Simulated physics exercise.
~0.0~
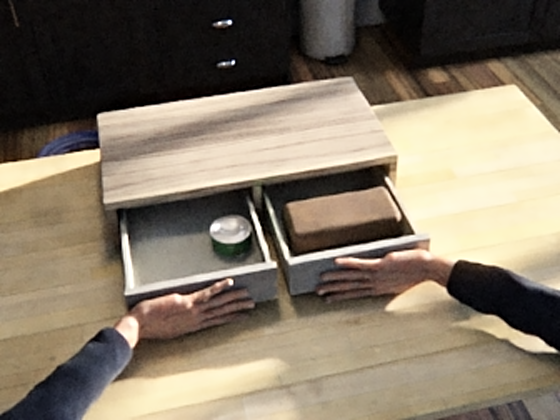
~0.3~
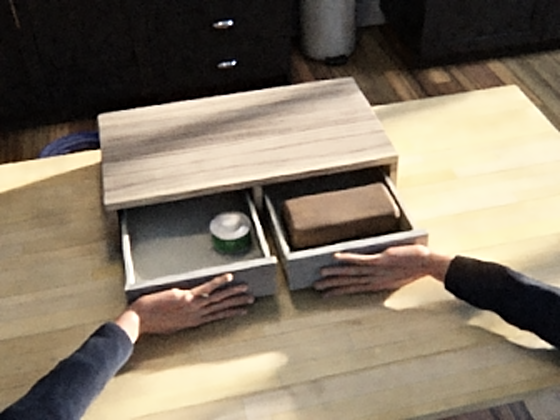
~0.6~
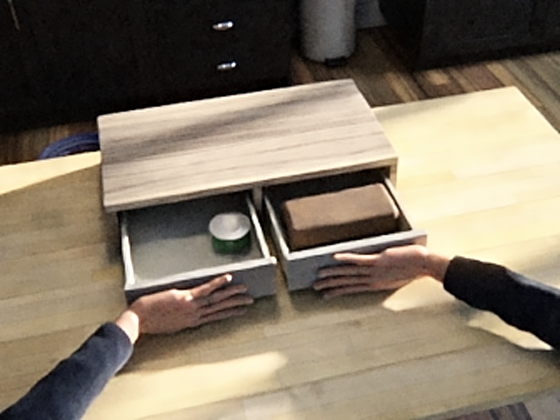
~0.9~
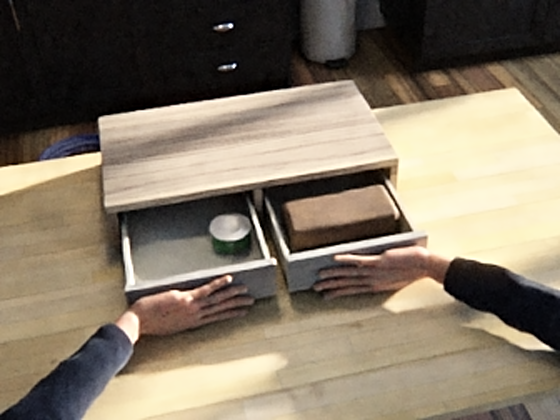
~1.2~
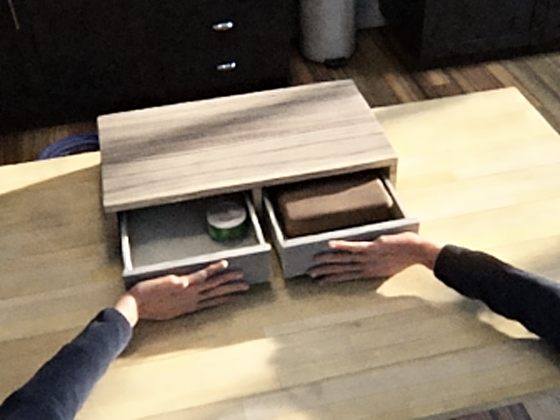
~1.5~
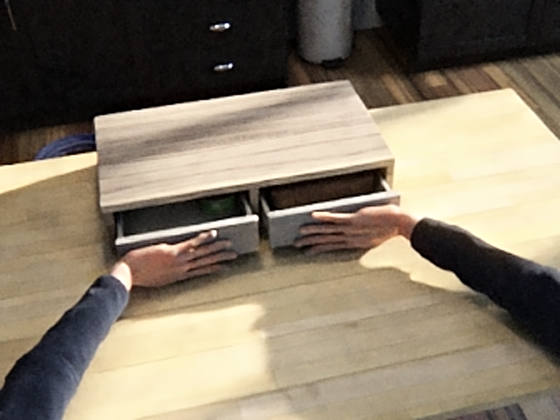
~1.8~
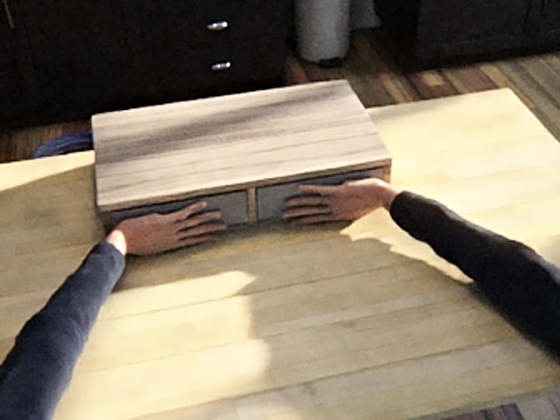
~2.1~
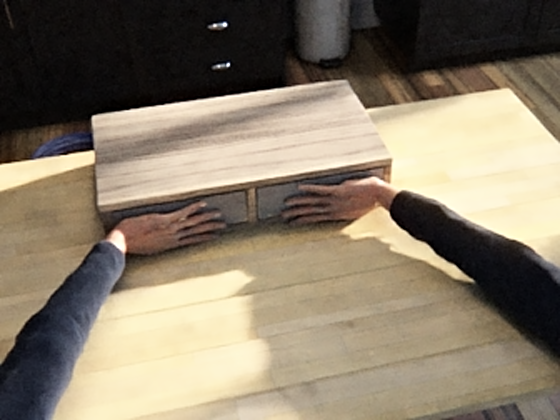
Two hands push the open drawers holding a green pot and brown loaf fully shut.
